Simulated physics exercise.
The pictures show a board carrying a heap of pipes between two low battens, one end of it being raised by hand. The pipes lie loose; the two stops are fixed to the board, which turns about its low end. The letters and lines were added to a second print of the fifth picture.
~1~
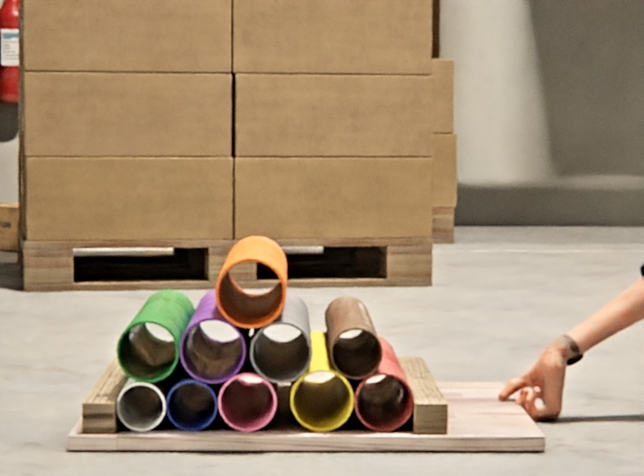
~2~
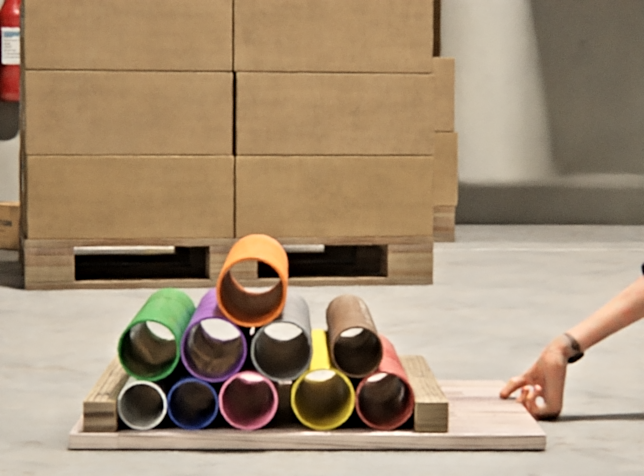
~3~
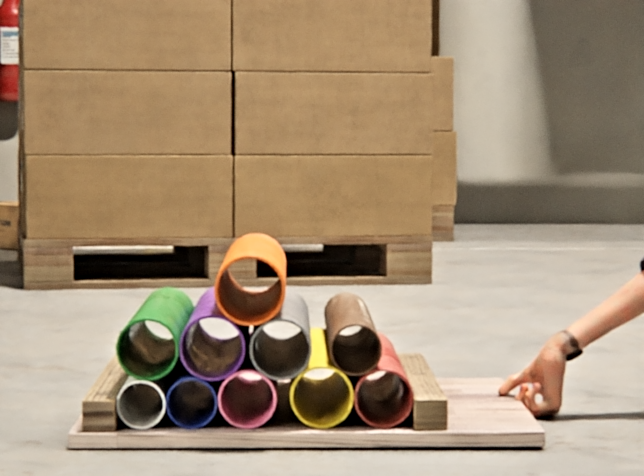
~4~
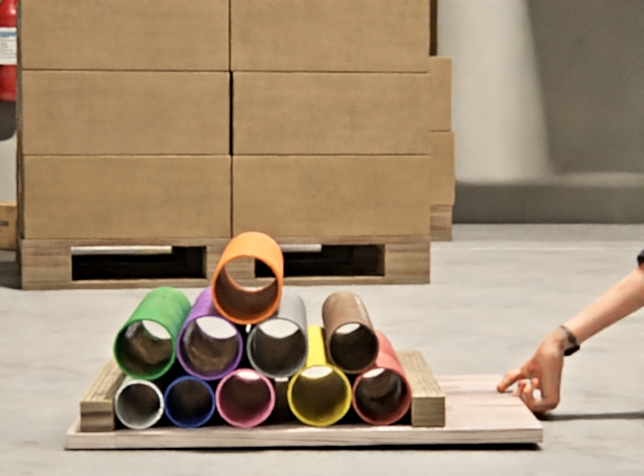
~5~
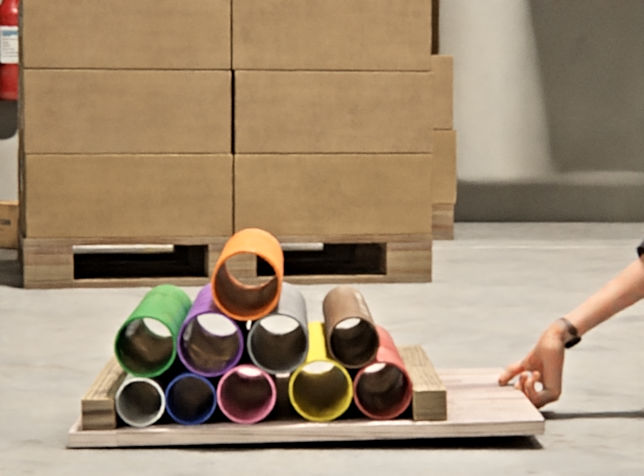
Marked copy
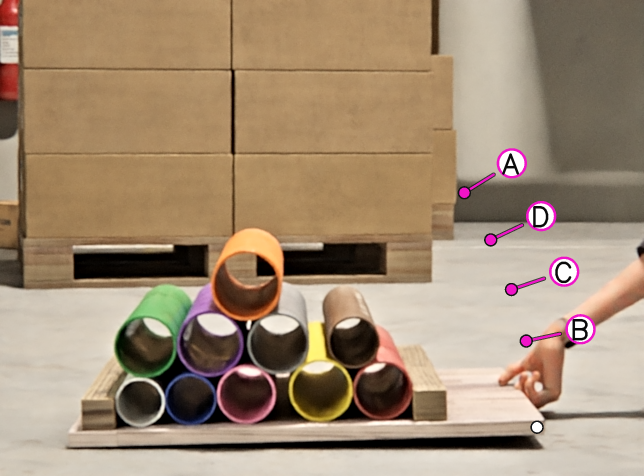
A hand at the right gripped the end of a wooden board and slowly raised it a little, while the stack of colourful pipes between two wooden strips stayed in place on top.
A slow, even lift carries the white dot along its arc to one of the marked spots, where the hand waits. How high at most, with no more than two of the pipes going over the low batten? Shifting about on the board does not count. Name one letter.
The answer is mark B.
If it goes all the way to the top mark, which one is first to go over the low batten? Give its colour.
It is the green one.
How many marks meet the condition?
One of them.
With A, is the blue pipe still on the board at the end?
The blue pipe: Yes.
On the marked copy, A at (464, 193); B at (526, 341); C at (511, 290); D at (490, 240); the white dot at (537, 427).
With B. Early on, board at 11°.
Further on, board at 12°.
At the end, board at 12°, one over the low batten (green).
As for the rest, A four over the low batten (purple, green, grey, orange); C three over the low batten (purple, green, orange); D four over the low batten (purple, green, grey, orange).
